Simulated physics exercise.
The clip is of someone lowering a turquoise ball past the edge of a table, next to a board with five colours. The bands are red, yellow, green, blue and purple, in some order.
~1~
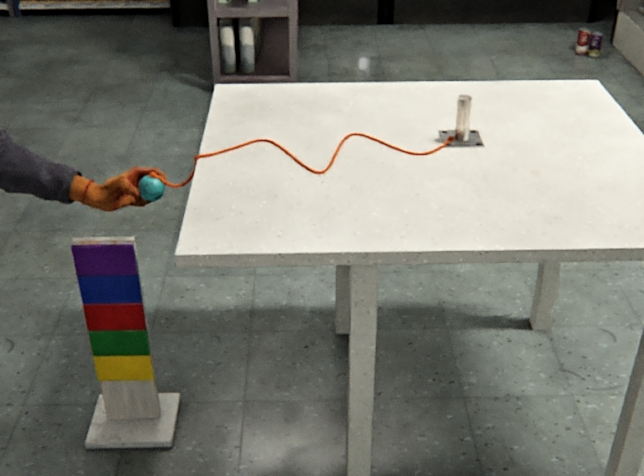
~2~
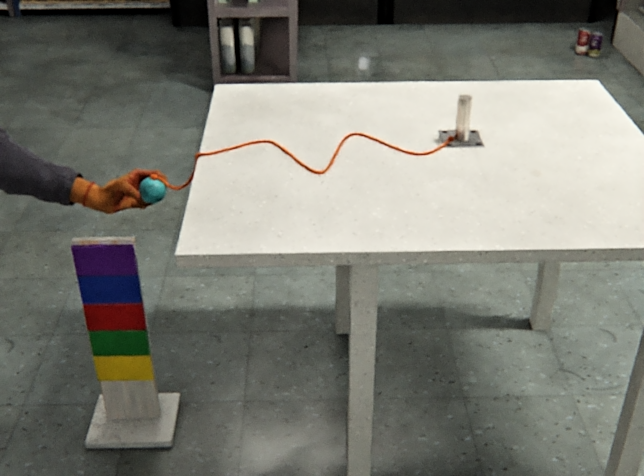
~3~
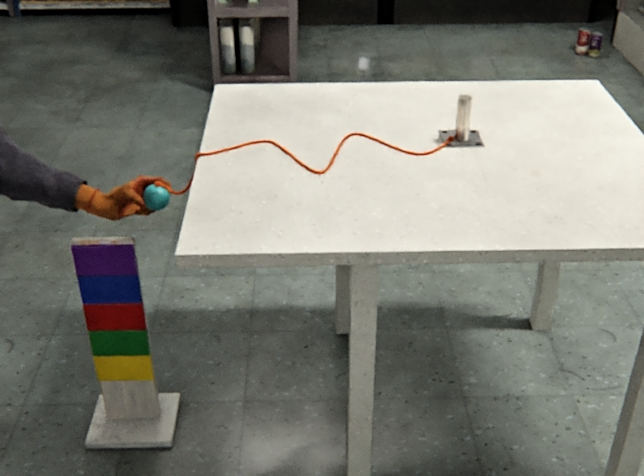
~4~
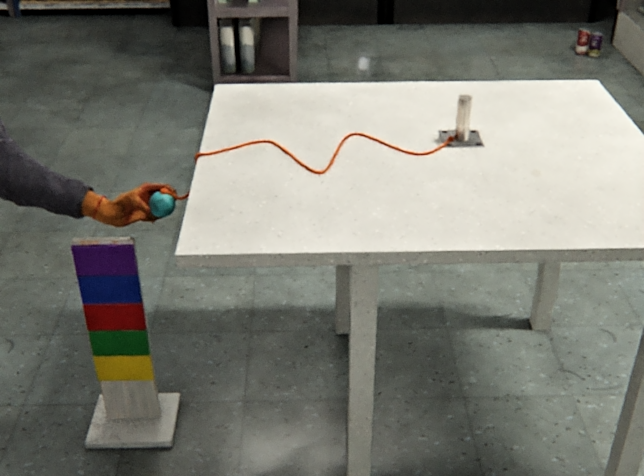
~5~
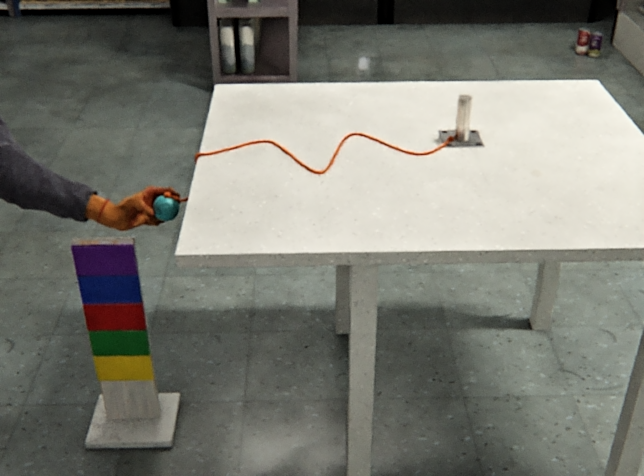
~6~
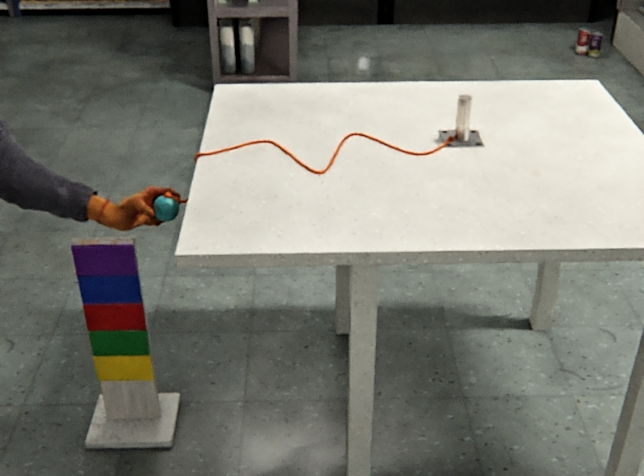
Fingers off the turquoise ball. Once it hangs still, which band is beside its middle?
Its centre hangs level with the green band.
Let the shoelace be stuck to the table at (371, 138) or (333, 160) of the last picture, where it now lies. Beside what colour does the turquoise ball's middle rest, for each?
Try by try: Red; blue.
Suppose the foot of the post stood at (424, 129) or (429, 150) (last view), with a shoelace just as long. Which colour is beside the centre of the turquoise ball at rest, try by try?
It would be yellow; yellow.
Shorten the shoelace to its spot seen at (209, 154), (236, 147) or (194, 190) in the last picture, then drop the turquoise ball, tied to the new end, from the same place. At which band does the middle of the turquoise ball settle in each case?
It would be blue; purple; red.
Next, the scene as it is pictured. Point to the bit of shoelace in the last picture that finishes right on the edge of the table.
Near (299, 162).
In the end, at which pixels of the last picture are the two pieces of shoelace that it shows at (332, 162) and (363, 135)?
They go to (253, 153) and to (332, 147).
Soon after, ball near (213, 319); level with red.
Then, ball near (215, 335); level with green.
At rest, ball near (217, 335); level with green. Its middle rests at the green band.
